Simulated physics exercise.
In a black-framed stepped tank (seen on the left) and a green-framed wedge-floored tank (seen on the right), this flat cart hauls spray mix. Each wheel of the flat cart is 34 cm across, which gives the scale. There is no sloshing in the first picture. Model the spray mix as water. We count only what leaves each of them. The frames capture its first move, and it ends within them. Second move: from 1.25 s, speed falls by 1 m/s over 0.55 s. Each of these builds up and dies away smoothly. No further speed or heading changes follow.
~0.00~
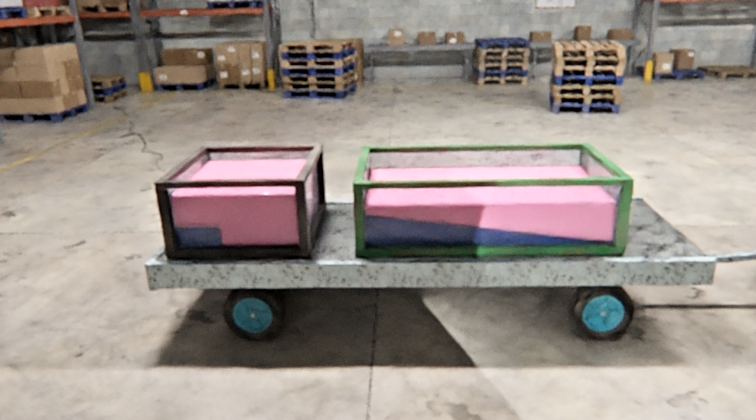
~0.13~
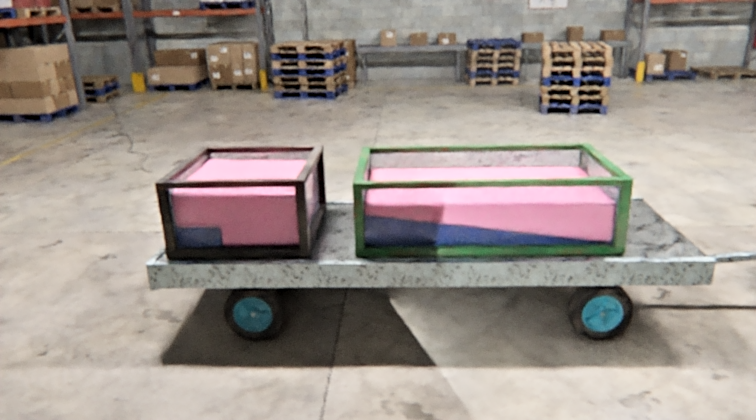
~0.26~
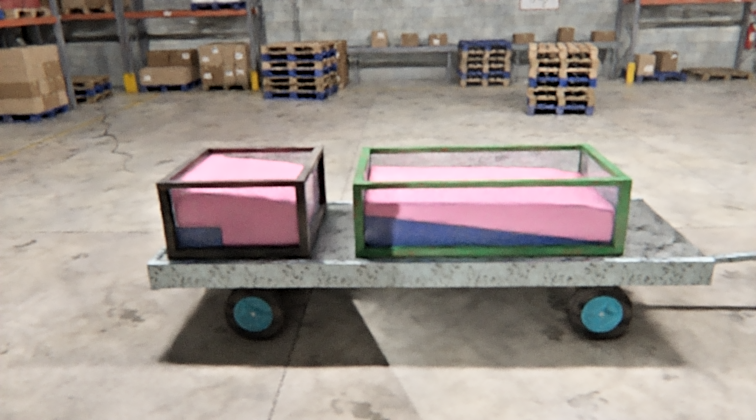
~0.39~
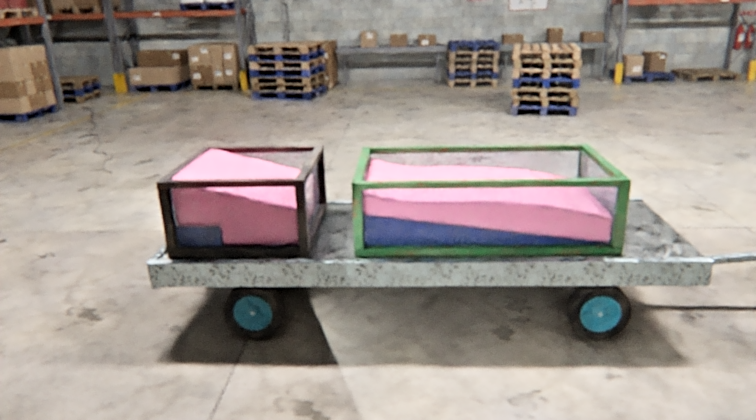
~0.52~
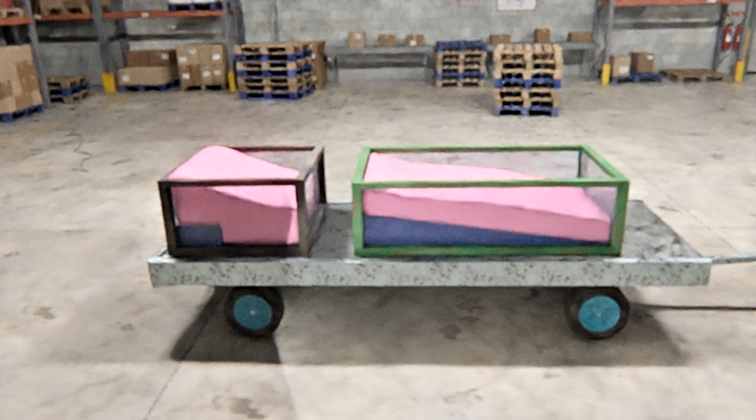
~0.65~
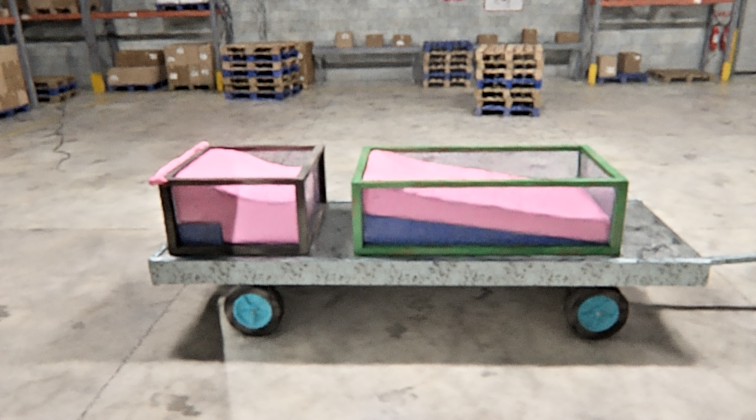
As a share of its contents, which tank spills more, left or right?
It's the right-hand container.
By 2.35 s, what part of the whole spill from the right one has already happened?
Close to 70 in a hundred.
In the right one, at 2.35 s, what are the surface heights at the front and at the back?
Front 24 cm and back 18 cm.
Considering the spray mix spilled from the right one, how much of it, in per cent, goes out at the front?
Share: Around 70%.
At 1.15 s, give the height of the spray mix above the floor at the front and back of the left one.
Around 40 cm toward the front, with 24 cm behind.
By 1.15 s the left one has lost 1 per cent, over the back (front 39 cm, back 24 cm); the right one has lost nothing (front 19 cm, back 32 cm).
By 1.65 s the left one has lost 1 per cent, over the back (front 36 cm, back 32 cm); the right one has lost nothing (front 47 cm, back 19 cm).
By 2.35 s the left one has lost 1 per cent, over the back (front 27 cm, back 41 cm); the right one has lost 9 per cent, over the front, a little elsewhere (front 25 cm, back 17 cm).
By 4.78 s the left one has lost 2 per cent, over the back, a little elsewhere; the right one has lost 13 per cent, mostly over the front, some over the back.
